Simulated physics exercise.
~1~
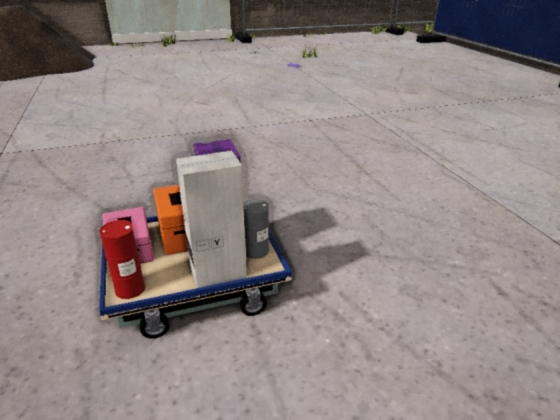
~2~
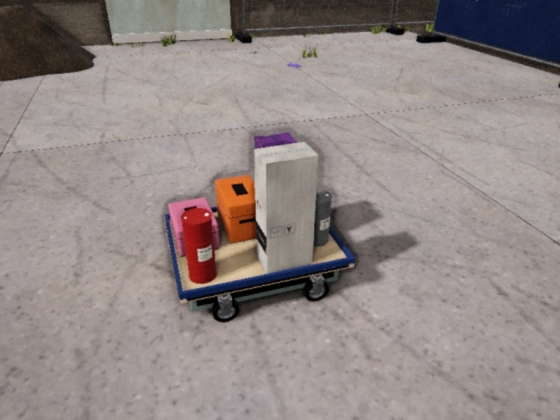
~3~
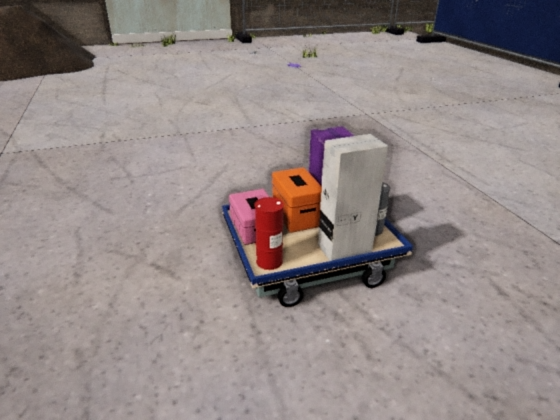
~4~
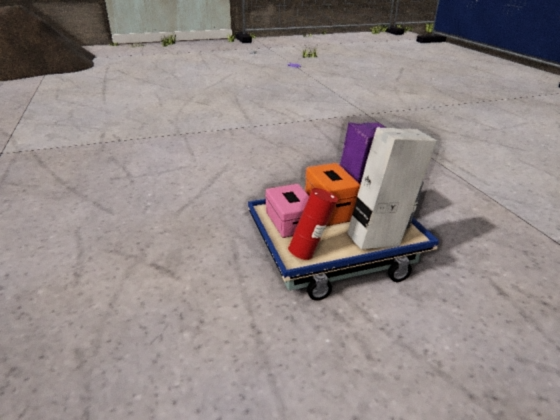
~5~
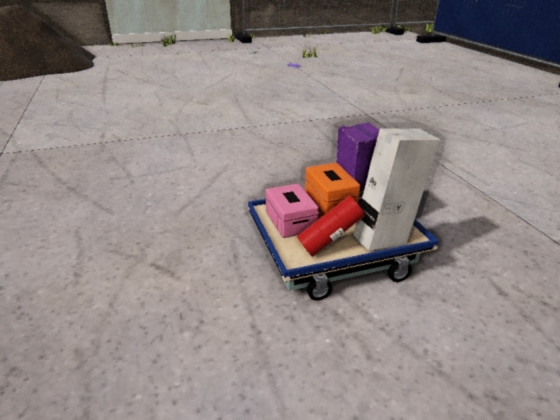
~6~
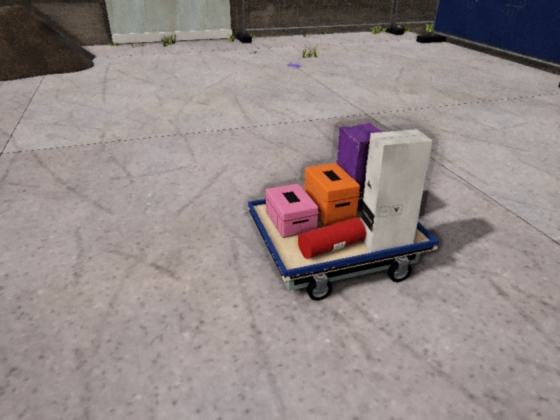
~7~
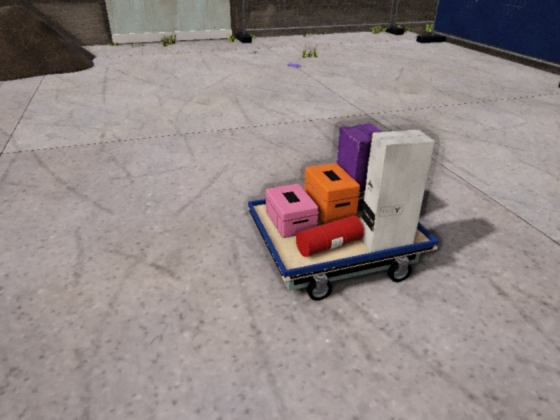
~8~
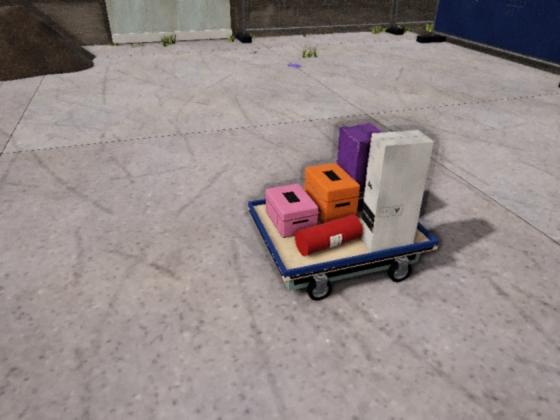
Cart carrying boxes and canisters rolling right and stopping, the red canister toppling onto its side while the white box stays upright.
